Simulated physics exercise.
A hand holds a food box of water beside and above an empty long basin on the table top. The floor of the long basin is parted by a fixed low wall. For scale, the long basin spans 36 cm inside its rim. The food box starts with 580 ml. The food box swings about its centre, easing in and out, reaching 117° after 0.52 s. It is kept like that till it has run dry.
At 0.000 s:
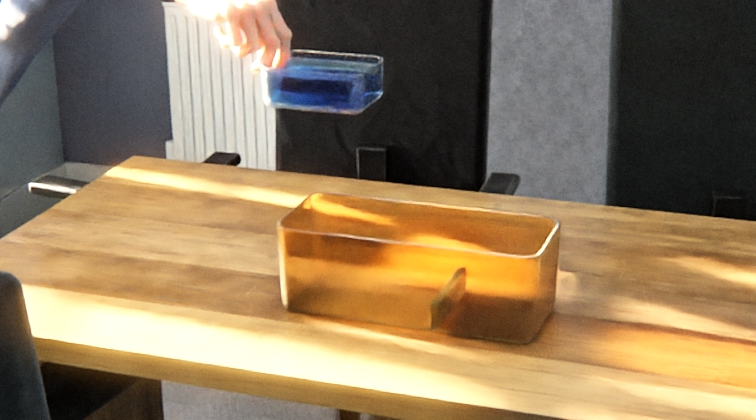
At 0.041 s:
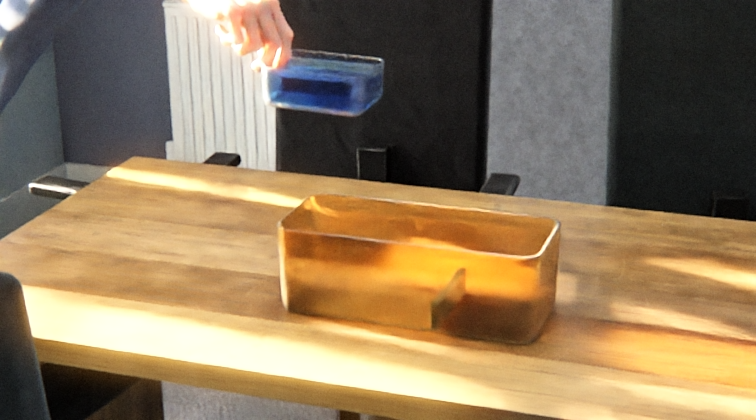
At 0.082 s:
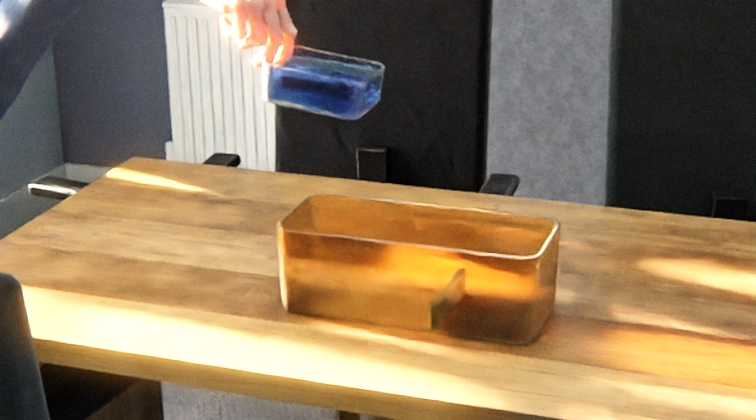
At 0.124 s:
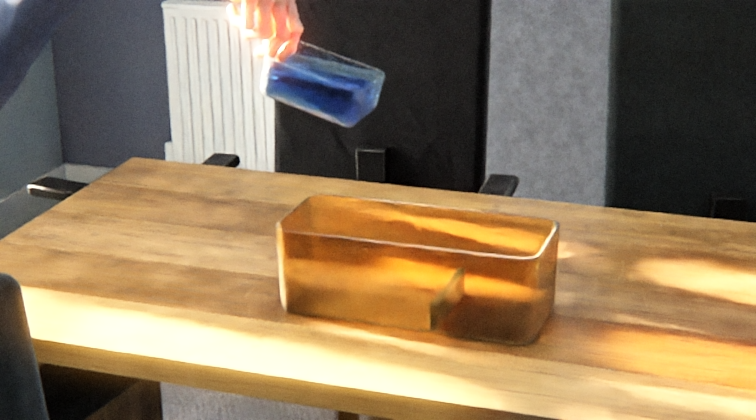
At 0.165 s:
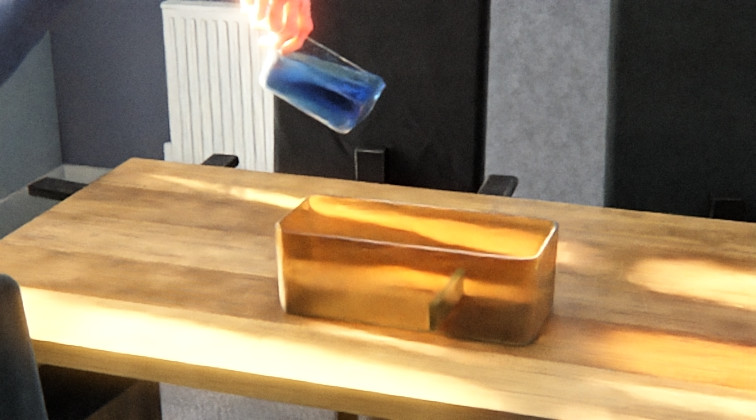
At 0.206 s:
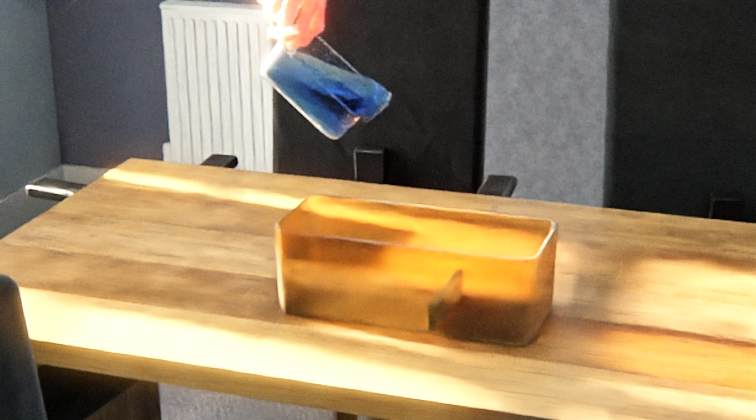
A hand at the upper left holds a clear box of blue water above a wooden table and tilts it steadily, its right end dipping lower while the water shifts toward that end. Below sits a long, empty amber basin with a low divider inside, in patchy sunlight. The still camera looks slightly down across a room with dark chairs and a white radiator behind.
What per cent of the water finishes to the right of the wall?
The far part has some 17 per cent.
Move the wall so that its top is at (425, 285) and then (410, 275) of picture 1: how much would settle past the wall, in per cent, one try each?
First 40, then 65 per cent.
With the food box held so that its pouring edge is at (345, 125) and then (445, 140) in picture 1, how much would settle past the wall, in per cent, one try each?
In turn about 20 and 65 per cent.
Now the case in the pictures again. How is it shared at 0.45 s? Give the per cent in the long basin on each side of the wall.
Left about 44, right about 0.
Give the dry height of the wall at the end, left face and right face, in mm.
Left about 22 mm, right about 30 mm.
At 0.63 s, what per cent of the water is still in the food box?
About 0 per cent.
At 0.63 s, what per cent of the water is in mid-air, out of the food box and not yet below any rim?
Some 16 per cent.
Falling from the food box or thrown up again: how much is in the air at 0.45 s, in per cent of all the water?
Some 48 per cent.
Then, 0.45 s in, the tilt is 112° and 7 per cent is still to pour, 44 is left of the wall and 0 right of it.
Then, 0.63 s in, the tilt is 117° and 0 per cent is still to pour, 75 is left of the wall and 6 right of it.
Then, 0.82 s in, the tilt is 117° and 0 per cent is still to pour, 73 is left of the wall and 16 right of it.
Then, 1.02 s in, the tilt is 117° and 0 per cent is still to pour, 74 is left of the wall and 17 right of it.
Finally, 74 per cent lies left of the wall, 17 right of it and 9 outside.
